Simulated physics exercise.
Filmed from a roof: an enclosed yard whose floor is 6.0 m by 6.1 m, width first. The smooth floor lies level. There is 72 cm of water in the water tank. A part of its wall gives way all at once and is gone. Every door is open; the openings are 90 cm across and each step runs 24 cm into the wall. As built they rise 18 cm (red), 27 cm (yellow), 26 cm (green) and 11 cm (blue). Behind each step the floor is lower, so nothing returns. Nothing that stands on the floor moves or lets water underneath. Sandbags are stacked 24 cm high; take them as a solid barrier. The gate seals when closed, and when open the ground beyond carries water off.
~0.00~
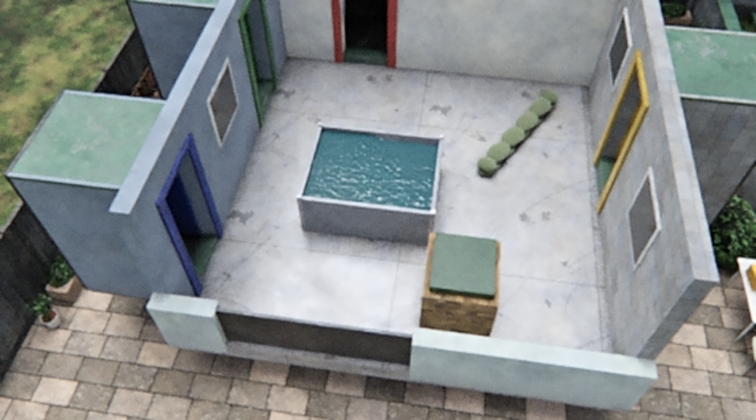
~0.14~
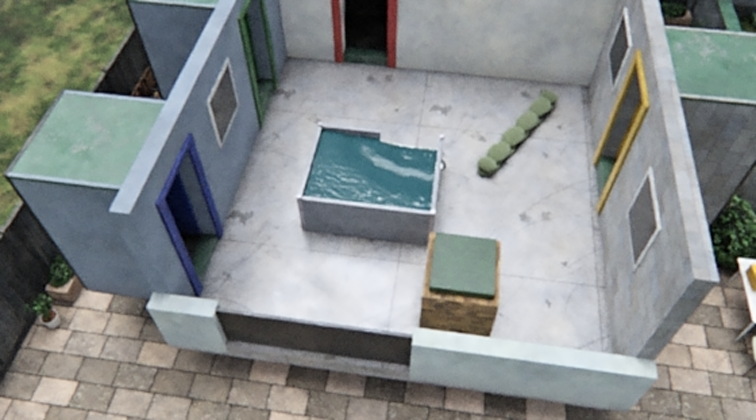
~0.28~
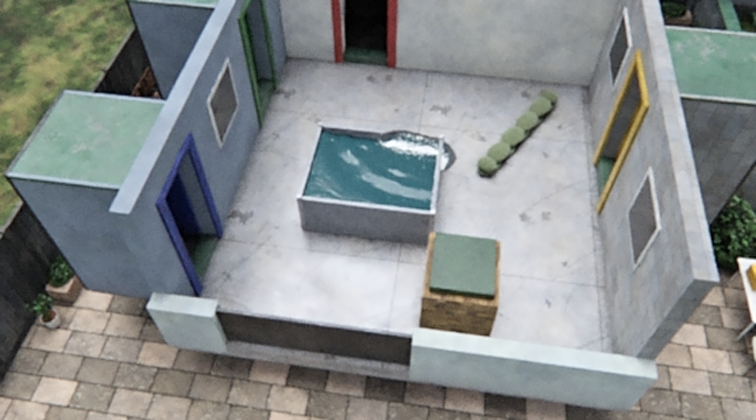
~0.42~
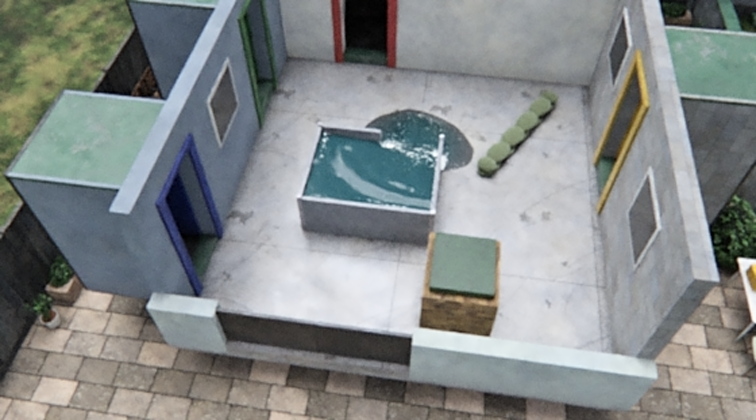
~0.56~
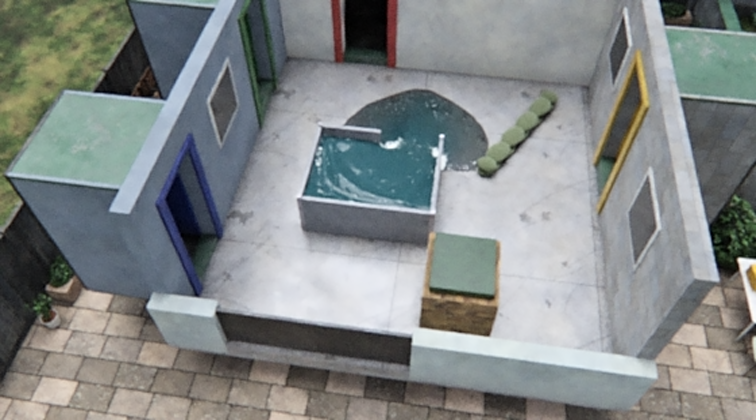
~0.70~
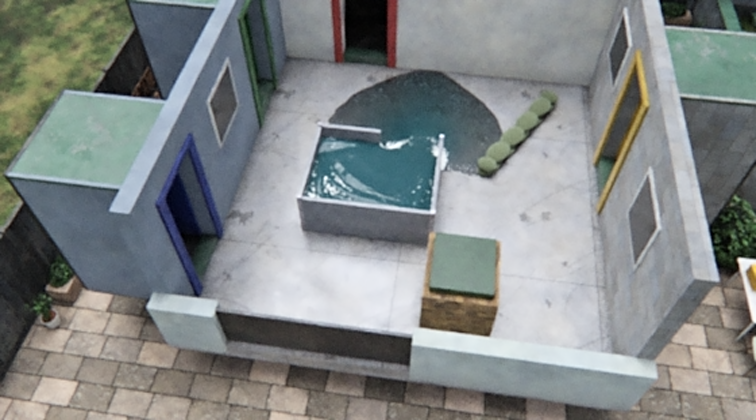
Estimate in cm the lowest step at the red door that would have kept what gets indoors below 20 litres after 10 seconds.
Some 16 cm above the ground.
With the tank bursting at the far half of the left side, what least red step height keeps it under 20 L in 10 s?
About 10.0 cm.
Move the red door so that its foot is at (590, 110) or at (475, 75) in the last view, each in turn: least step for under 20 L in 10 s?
About 20 and 23 cm.
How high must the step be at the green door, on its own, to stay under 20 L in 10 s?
About 8.0 cm at green.
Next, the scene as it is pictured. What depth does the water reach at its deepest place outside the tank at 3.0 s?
About 30 cm.
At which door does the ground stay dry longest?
Last comes the blue one.
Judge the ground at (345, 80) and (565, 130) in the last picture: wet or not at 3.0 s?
In turn: Under water, wet.
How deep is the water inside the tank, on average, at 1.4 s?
Some 45 cm.
After 1.4 s water covers 25 % of the floor, deepest (36 cm) near (415, 162); 20 cm at the red door, 0 litres in over its 18 cm step.
After 3.0 s water covers 40 % of the floor, deepest (30 cm) near (578, 90); 16 cm at the red door, 9 litres in over its 18 cm step.
After 10.0 s water covers 95 % of the floor, deepest (14 cm) near (188, 324); 8 cm at the red door, 10 litres in over its 18 cm step.
At the red door as built, the water arrived by 1.0 s and peaked near 23 cm at 1.8 s.
With a step of 13 cm, 41 litres would have come in within the 10 s; with 17.5 cm, 12 litres. So under 20 litres takes about 16 cm.
